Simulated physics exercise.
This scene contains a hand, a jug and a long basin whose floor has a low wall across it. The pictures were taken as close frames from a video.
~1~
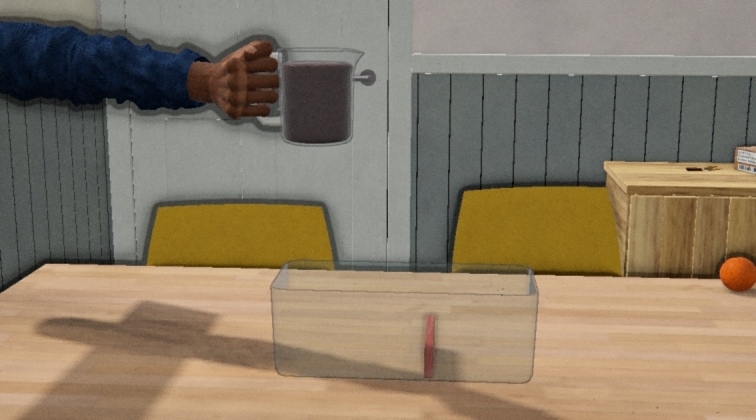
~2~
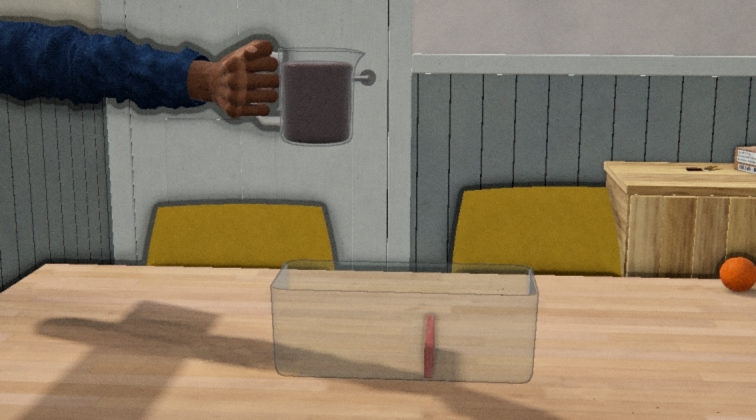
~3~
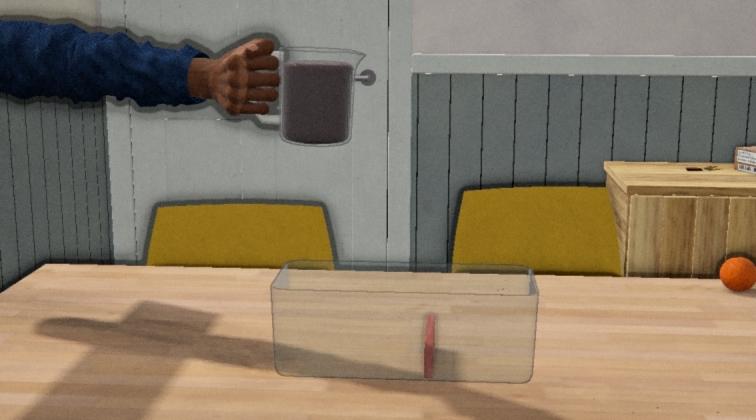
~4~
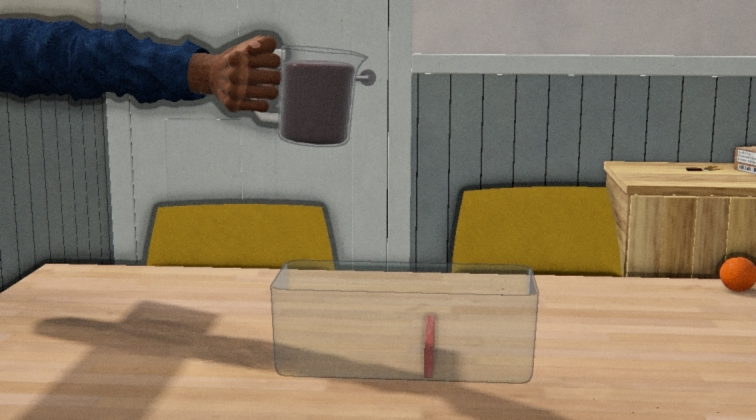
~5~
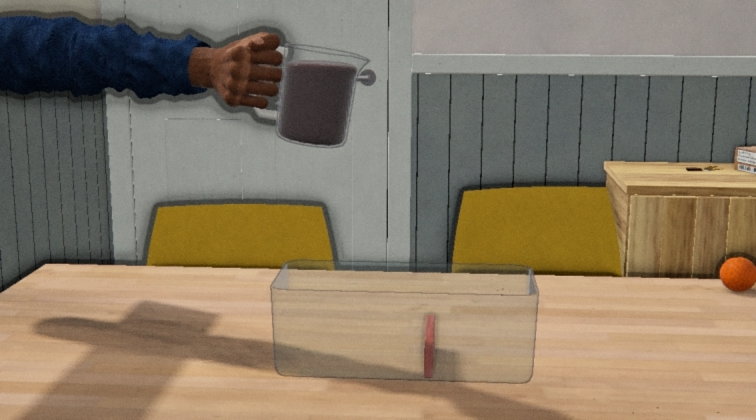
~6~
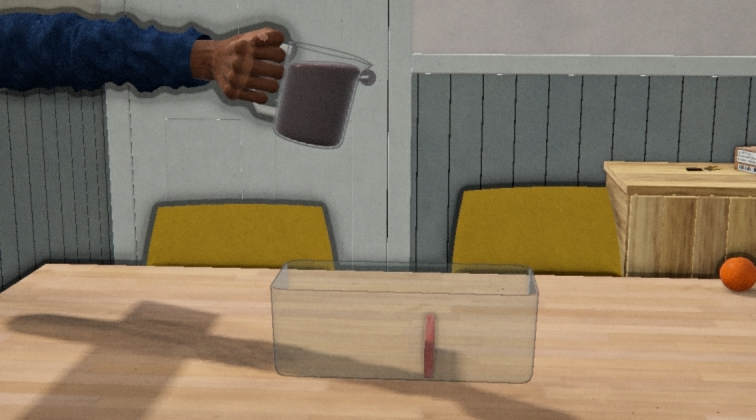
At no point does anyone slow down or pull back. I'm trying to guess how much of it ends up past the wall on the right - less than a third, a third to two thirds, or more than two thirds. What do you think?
I'd say more than two thirds.
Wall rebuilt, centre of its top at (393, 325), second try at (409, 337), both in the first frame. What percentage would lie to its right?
That'd be about 90 percent for the first and about 85 percent for the other.
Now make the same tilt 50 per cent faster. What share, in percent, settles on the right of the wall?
Near 75 %.
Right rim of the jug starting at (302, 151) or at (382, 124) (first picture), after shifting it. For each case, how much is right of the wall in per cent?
10 % and 75 %.
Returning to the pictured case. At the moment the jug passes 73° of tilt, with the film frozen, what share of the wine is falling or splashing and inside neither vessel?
Something like 20 per cent of it.
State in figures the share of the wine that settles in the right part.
Some 75 parts in a hundred.
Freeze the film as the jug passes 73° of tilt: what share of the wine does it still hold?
Close to 80 parts in a hundred remain.
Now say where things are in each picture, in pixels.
In the first frame, it leans 0°; its right rim is at (365, 52); the wine meets the walls at (282, 64) and (354, 64); the long basin's rim runs from (279, 275) to (534, 281); the wall's top is at (430, 332).
In the second frame, it leans 1°; its right rim is at (365, 52); the wine meets the walls at (283, 63) and (354, 64).
In the third frame, it leans 2°; its right rim is at (366, 54); the wine meets the walls at (284, 62) and (355, 65).
In the fourth frame, it leans 5°; its right rim is at (368, 56); the wine meets the walls at (285, 63) and (357, 66).
In the fifth frame, it leans 9°; its right rim is at (371, 59); the wine meets the walls at (286, 64) and (359, 67).
In the sixth frame, it leans 13°; its right rim is at (373, 64); the wine meets the walls at (288, 65) and (362, 67).
A moment on, the tilt is 73° and 79 per cent is still to pour, 1 is left of the wall and 0 right of it.
Next, the tilt is 102° and 28 per cent is still to pour, 2 is left of the wall and 34 right of it.
Then the tilt is 103° and 4 per cent is still to pour, 10 is left of the wall and 75 right of it.
Later the tilt is 103° and 0 per cent is still to pour, 20 is left of the wall and 77 right of it.
Finally, 21 per cent lies left of the wall, 76 right of it and 2 outside.
